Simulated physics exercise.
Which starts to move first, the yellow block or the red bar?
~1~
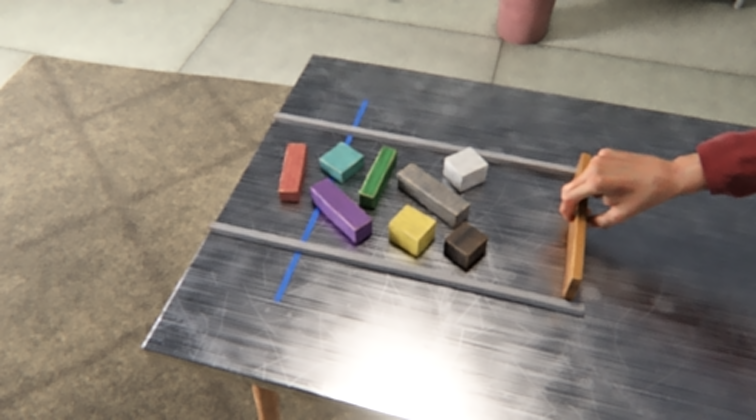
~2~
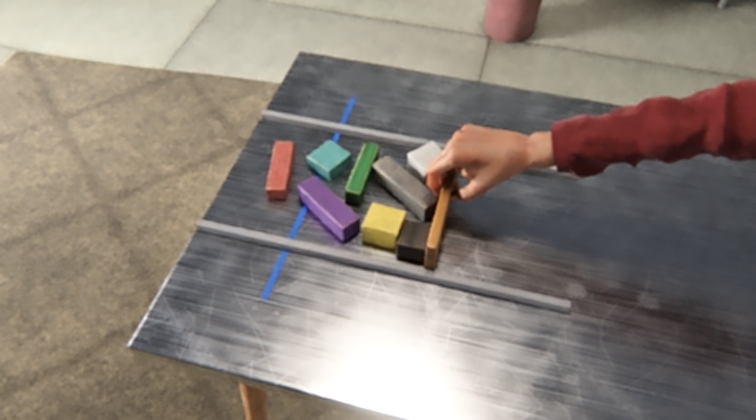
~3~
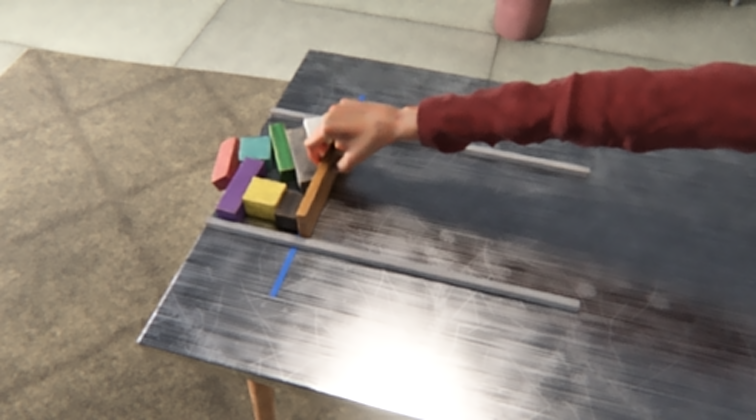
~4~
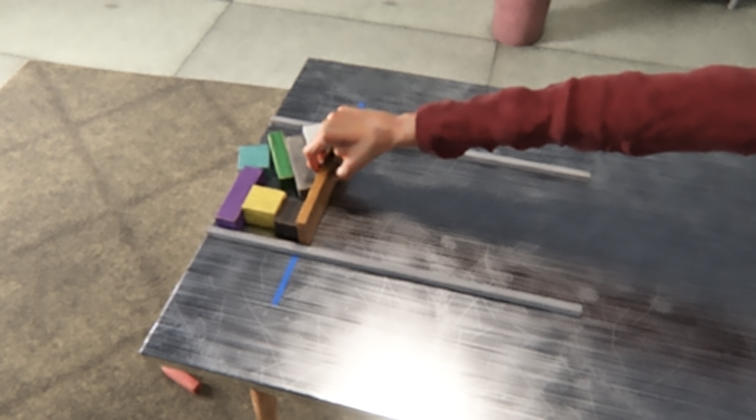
The yellow block starts to move first, shifting left as the board comes up, while the red bar is still in its place. The red bar only moves later, once the pieces are pushed together toward the end of the table.
